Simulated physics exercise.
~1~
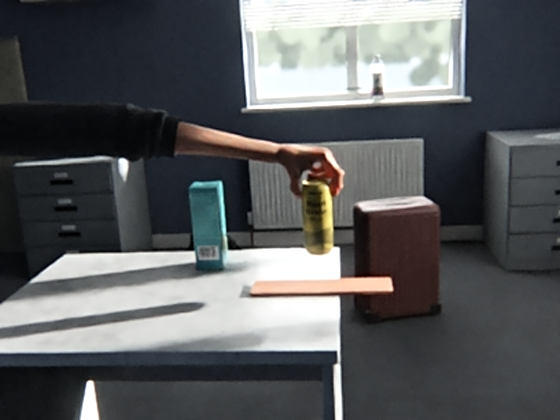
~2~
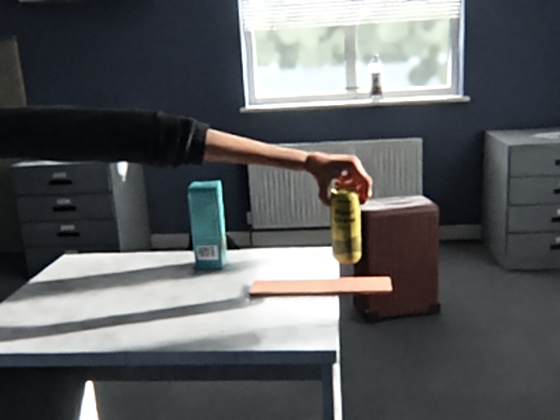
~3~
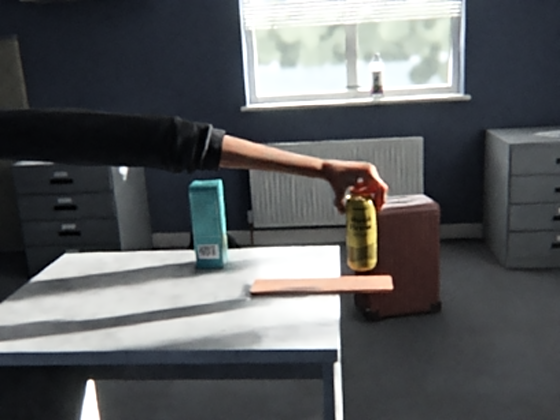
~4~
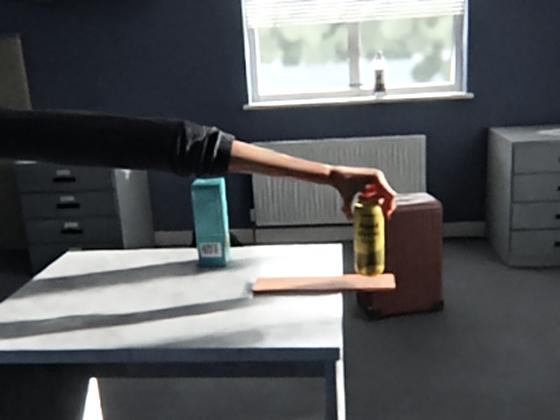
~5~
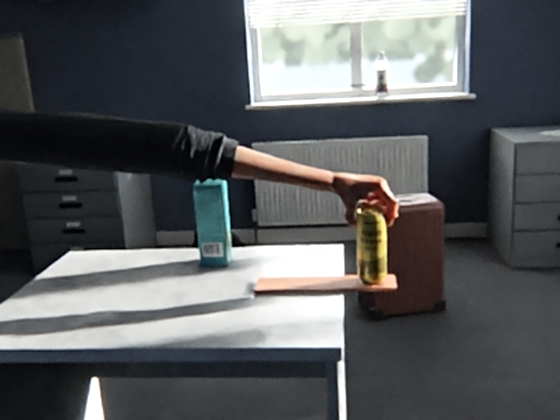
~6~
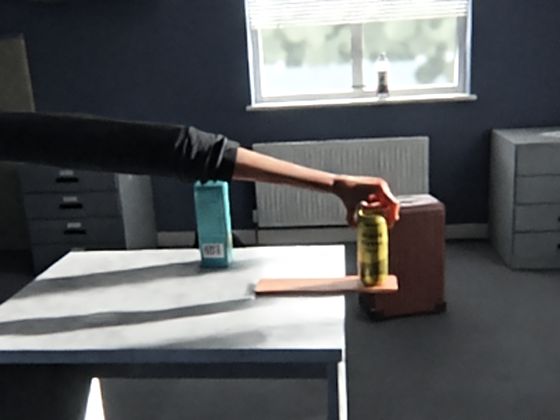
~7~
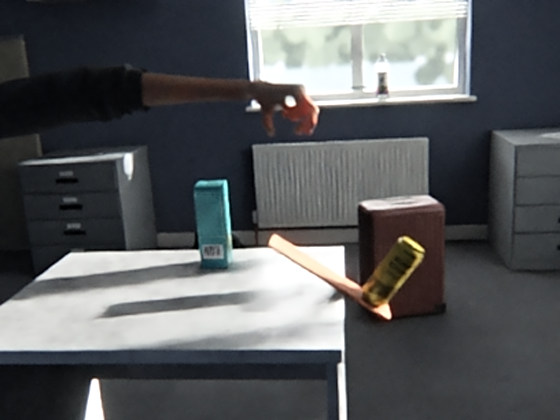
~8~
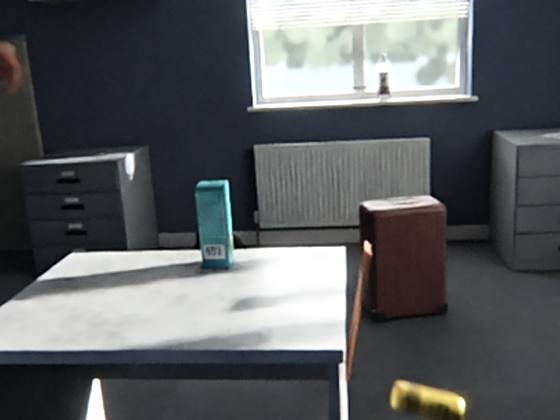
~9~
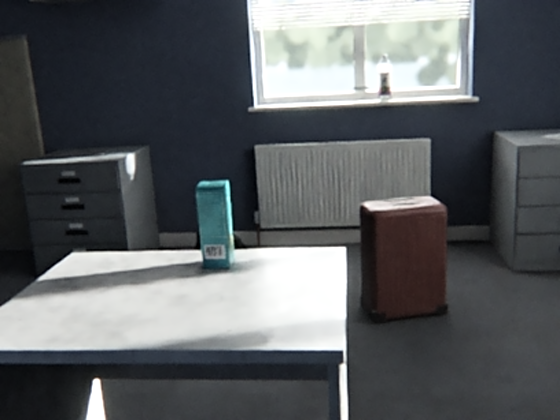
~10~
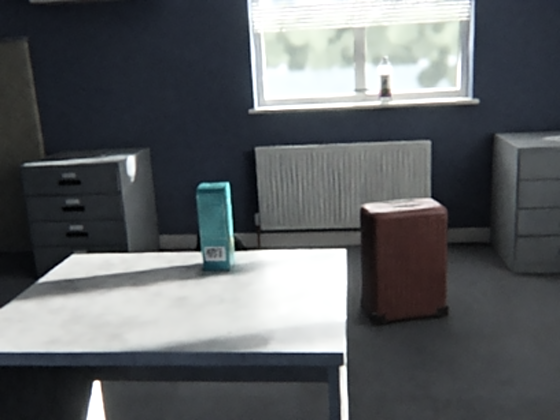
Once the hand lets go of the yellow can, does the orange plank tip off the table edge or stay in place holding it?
The orange plank tips off the table edge, and the yellow can falls along with it.
